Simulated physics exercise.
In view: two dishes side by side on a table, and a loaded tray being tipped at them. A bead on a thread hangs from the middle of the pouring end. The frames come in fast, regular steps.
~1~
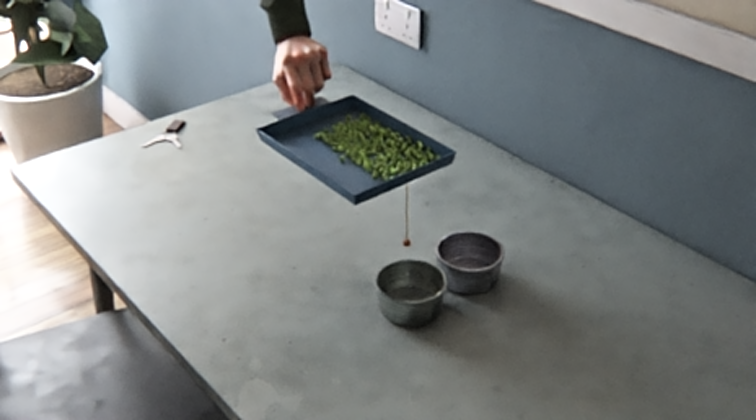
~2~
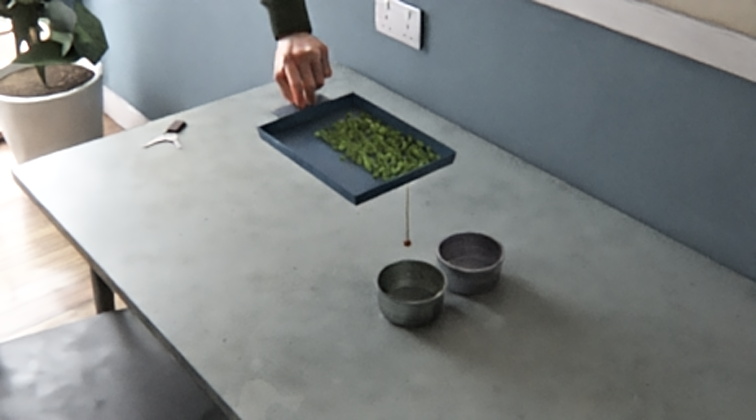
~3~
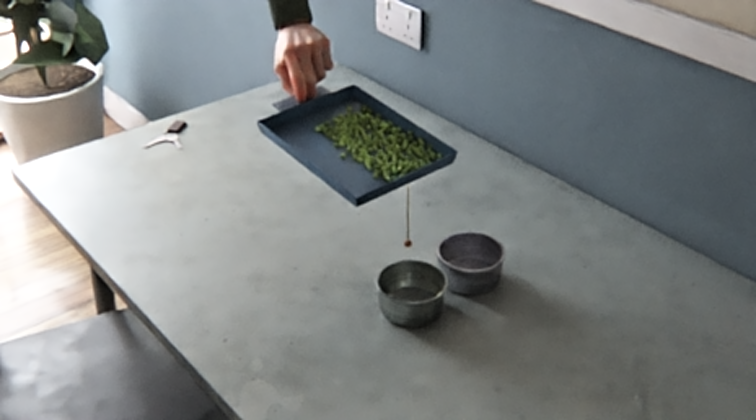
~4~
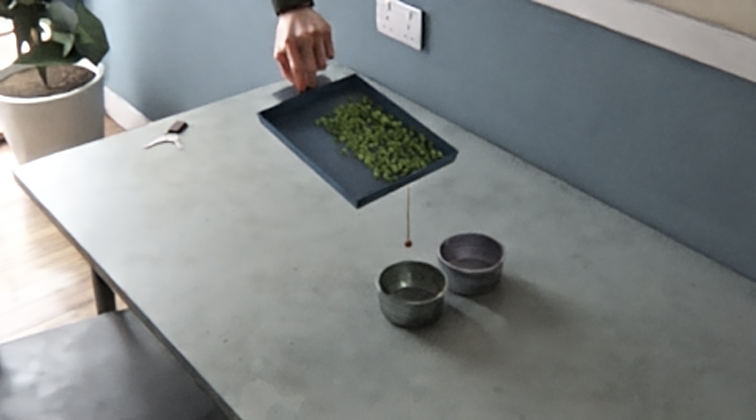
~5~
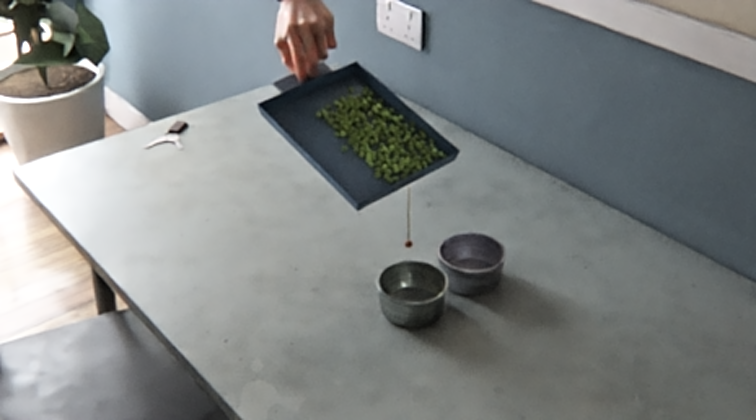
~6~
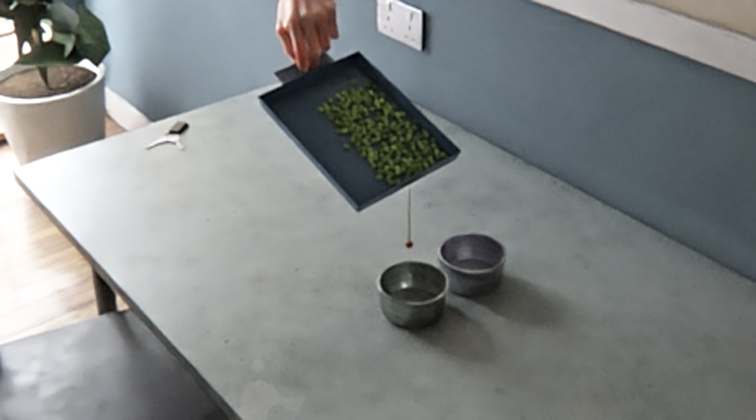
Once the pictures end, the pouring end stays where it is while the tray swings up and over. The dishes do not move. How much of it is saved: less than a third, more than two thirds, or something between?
The two hold from one third to two thirds of the load.
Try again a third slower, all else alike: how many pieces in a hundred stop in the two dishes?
Close to 50 per cent.
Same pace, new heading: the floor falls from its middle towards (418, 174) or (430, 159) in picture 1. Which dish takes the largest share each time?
First the right-hand dish, then the right dish.
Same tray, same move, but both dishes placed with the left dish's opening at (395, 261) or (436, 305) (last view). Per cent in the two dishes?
First some 20, then 0 per cent.
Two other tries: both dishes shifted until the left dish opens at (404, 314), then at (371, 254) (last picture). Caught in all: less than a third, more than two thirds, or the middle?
At the first place less than a third, at the second under a third.
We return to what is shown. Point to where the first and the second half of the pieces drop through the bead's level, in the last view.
Early half (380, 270), late half (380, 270).
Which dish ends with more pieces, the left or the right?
It is the left one.
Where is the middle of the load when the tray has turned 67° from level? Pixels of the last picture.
At about (390, 173).
Just after the last frame, tray tipped steeply; almost all on the tray; just a few in the left dish; just a few outside both; just a few in the air.
A moment on, tray tipped past a quarter turn; roughly a quarter on the tray; roughly a quarter in the left dish; roughly a quarter outside both; roughly a quarter in the air.
Further on, tray tipped past a quarter turn; roughly half in the left dish; just a few in the right dish; roughly half outside both.
When it is over, tray tipped past a quarter turn; roughly half in the left dish; just a few in the right dish; roughly half outside both.
